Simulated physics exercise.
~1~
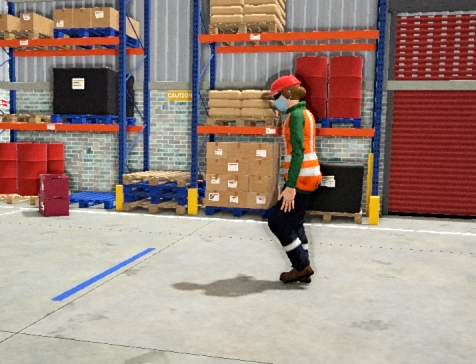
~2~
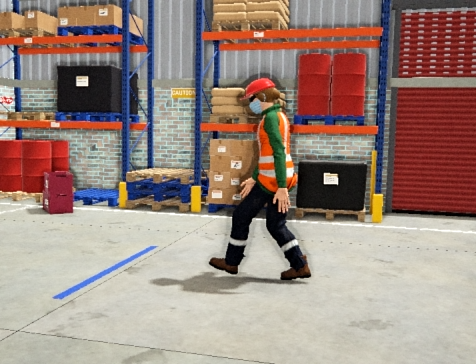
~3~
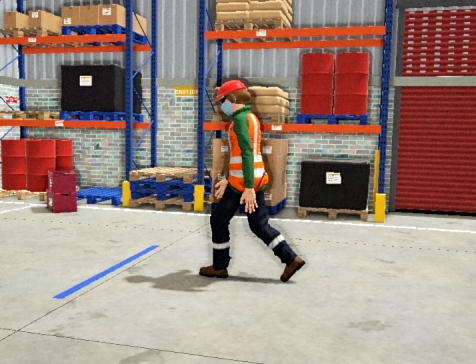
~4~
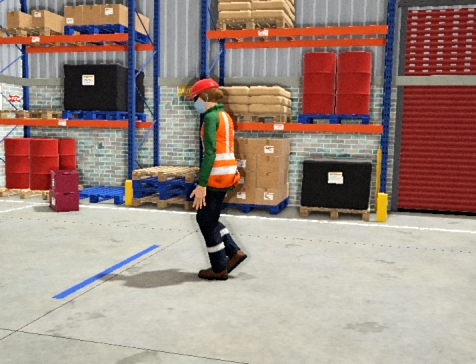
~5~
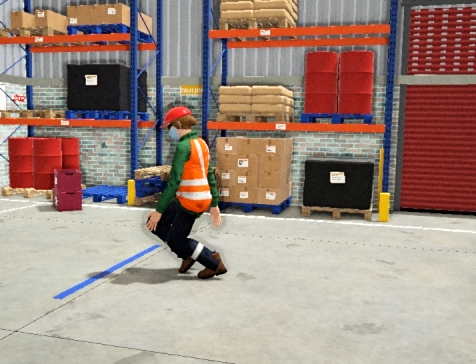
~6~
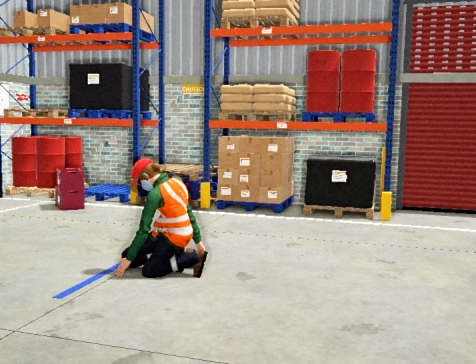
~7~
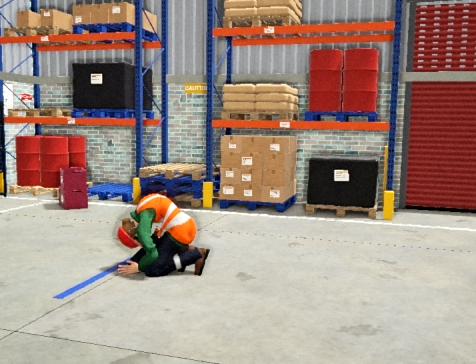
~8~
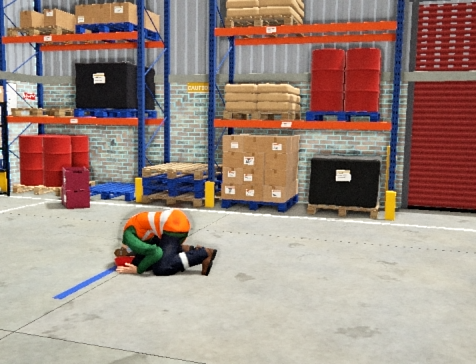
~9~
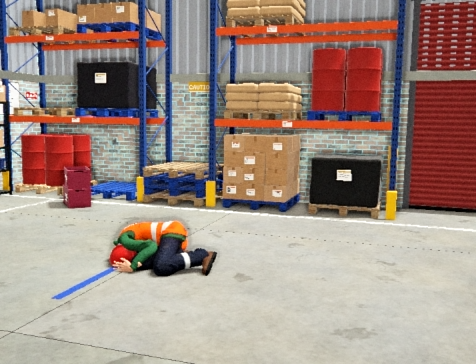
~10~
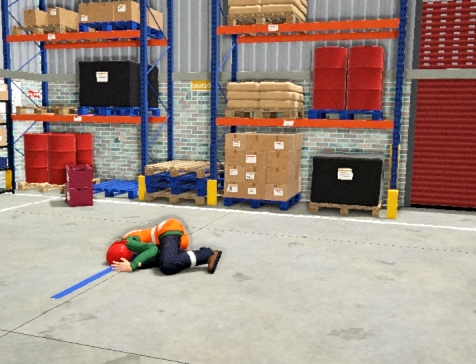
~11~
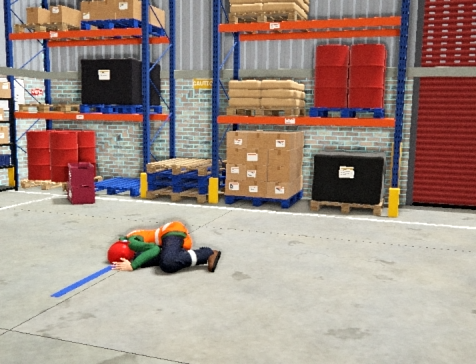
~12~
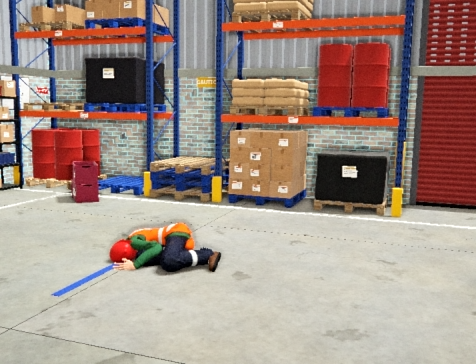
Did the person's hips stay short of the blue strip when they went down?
Yes, the hips came to rest to the right of the blue strip and never passed it.
A person in a red helmet, face mask and orange vest walked left across a warehouse floor toward a blue strip, then buckled at the knees, folded forward and ended up curled on the floor, head and hands beside the strip.
